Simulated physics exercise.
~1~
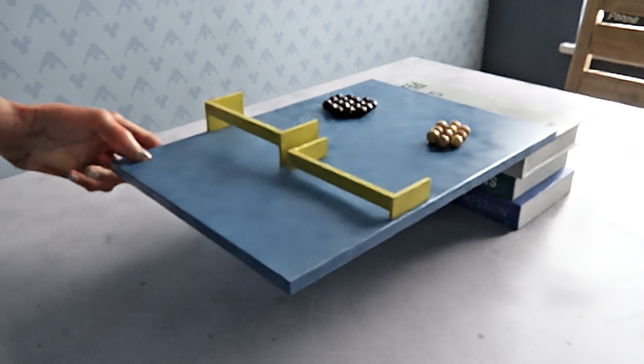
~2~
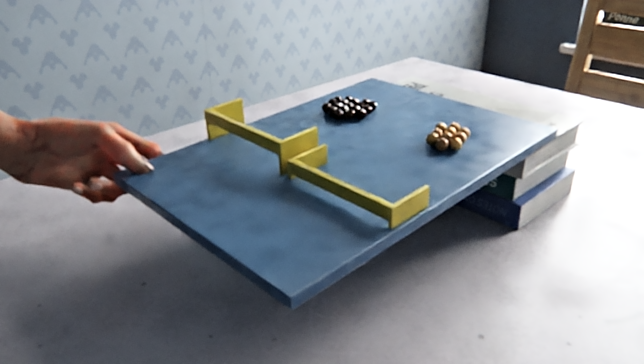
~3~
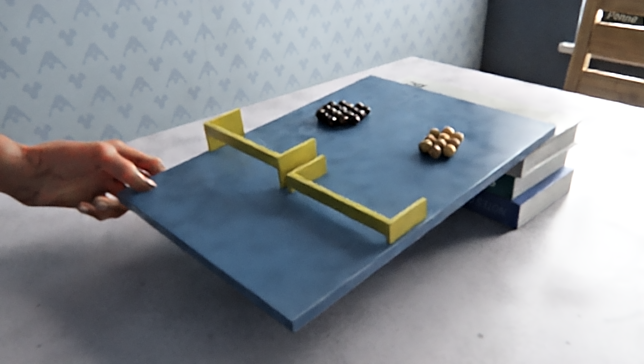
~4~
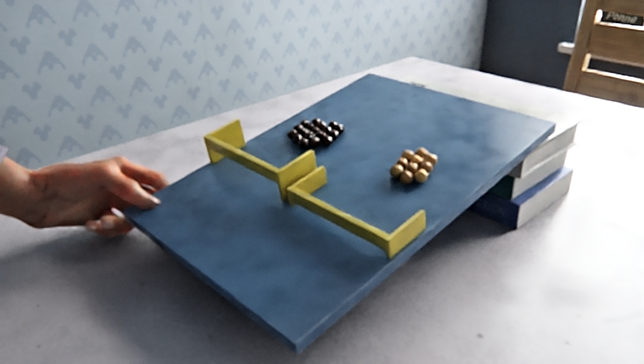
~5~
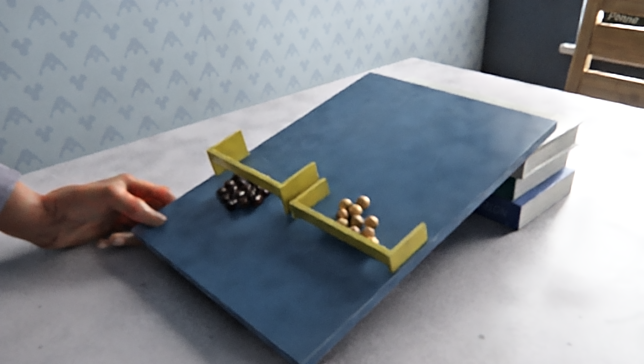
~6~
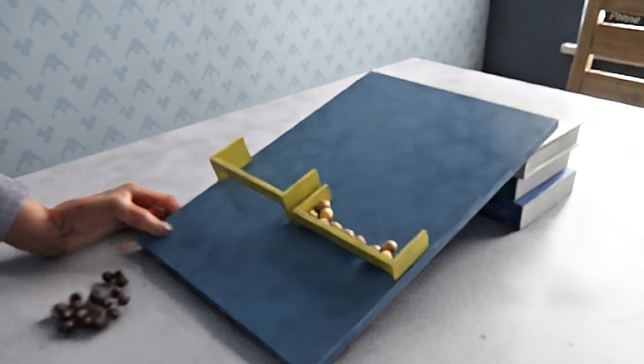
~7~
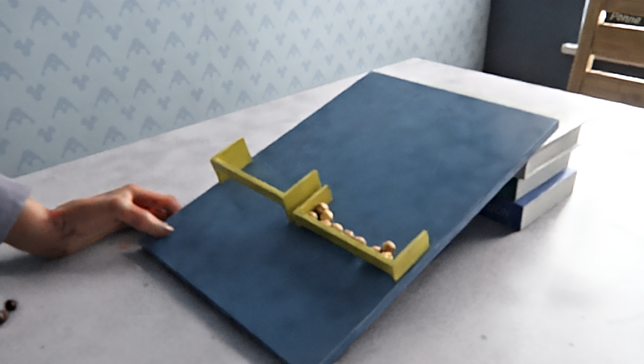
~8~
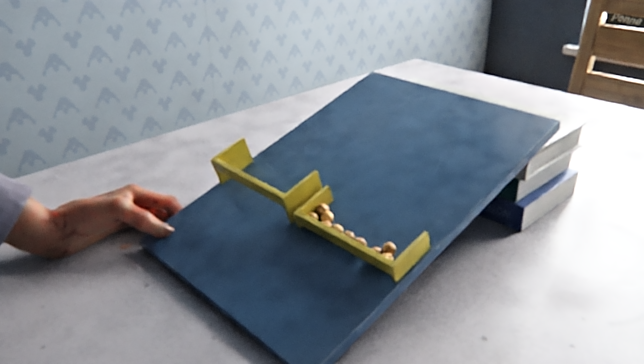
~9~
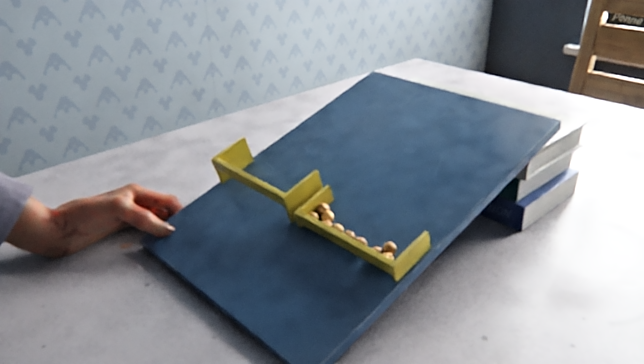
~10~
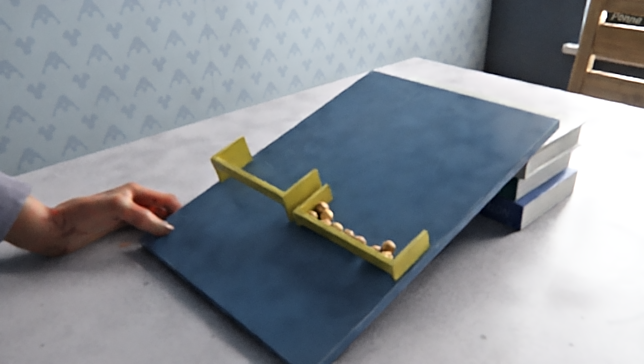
On a grey tabletop, a hand lowering a blue board's edge, dark balls slipping under one yellow gate, golden ones staying caught.
